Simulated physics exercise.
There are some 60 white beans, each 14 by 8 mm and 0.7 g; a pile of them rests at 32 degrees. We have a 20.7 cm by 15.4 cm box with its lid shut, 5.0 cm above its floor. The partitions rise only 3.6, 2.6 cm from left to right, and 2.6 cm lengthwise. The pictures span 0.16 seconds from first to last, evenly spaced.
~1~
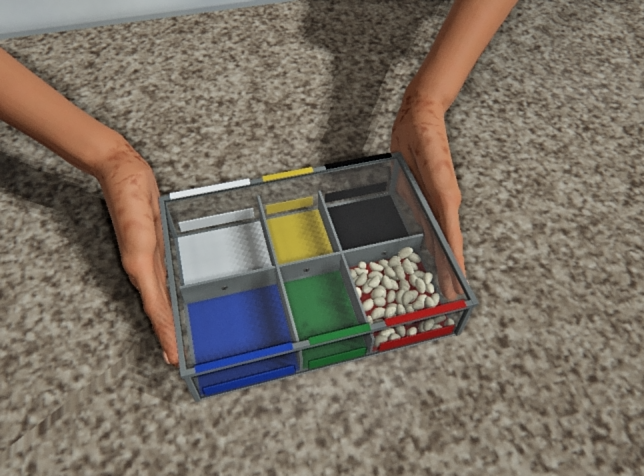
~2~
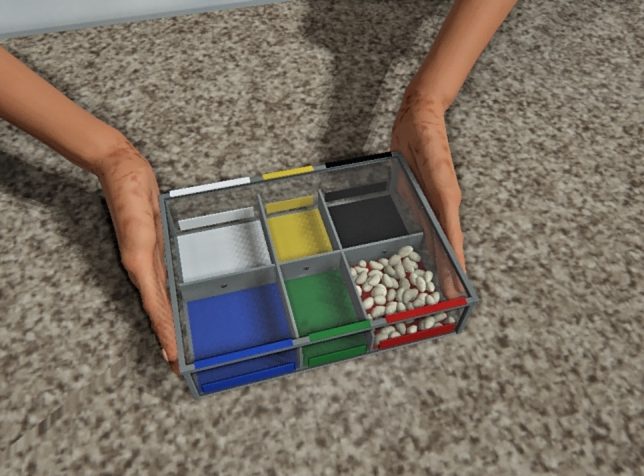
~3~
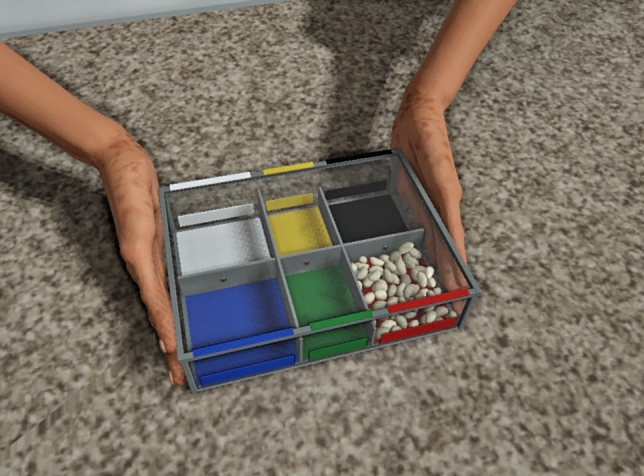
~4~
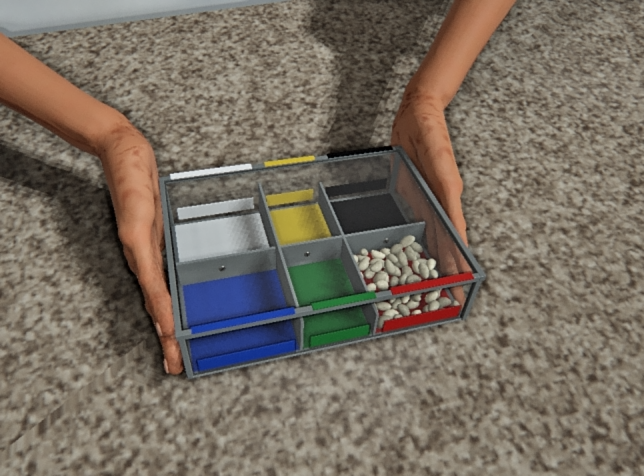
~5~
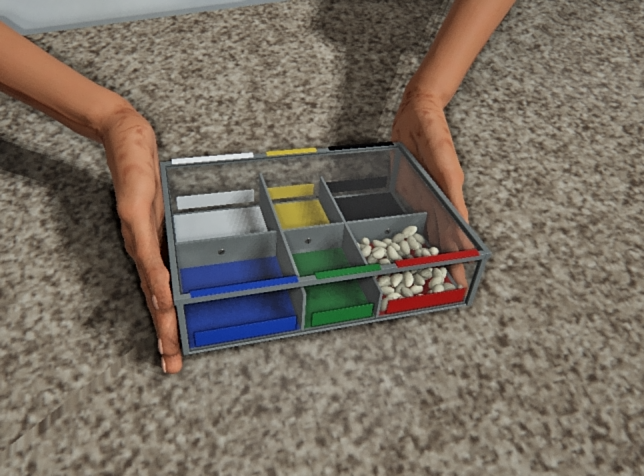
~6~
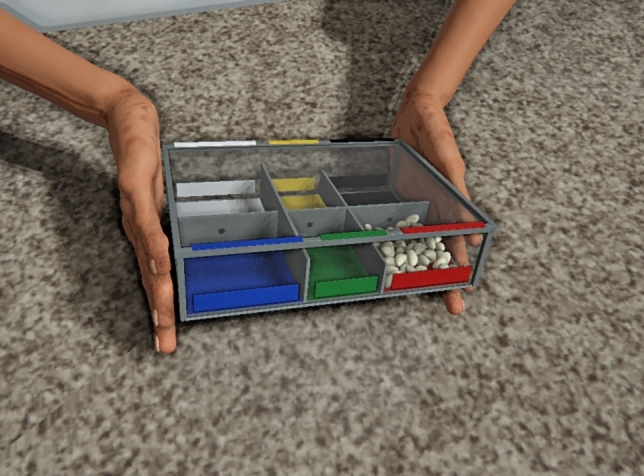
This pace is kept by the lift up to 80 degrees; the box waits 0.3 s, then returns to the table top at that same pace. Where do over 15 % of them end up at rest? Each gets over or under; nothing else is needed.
Red compartment ends over. Blue compartment ends under. Green compartment ends under. Yellow compartment ends under. White compartment ends under. Black compartment ends over.
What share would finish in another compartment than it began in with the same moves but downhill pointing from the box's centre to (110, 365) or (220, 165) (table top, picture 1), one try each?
Some 80 and 75 per cent.
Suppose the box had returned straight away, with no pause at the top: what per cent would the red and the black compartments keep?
That would leave red with 40 percent and black with 60 percent.
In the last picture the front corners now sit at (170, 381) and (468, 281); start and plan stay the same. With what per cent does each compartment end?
In per cent, the final split is red 40, blue 15, green 45, yellow 0, white 0, black 0.
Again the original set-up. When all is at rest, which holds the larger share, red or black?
Result: Black has more.
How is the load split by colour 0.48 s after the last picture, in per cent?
Shares - red: 50, blue: 0, green: 0, yellow: 0, white: 0, black: 50.
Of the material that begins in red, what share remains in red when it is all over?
Around 50 per cent of it.
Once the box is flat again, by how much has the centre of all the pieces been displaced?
Around 5.5 centimetres, start to finish.
Then, 0.48 s after the last picture, tilt 80 degrees; red 50 %, black 50 %.
Then, 0.81 s after the last picture, tilt 48 degrees; red 45 %, black 55 %.
Then, 1.23 s after the last picture, tilt 0 degrees; red 45 %, black 55 %.
In the end, red 45 %, blue 0 %, green 0 %, yellow 0 %, white 0 %, black 55 %.
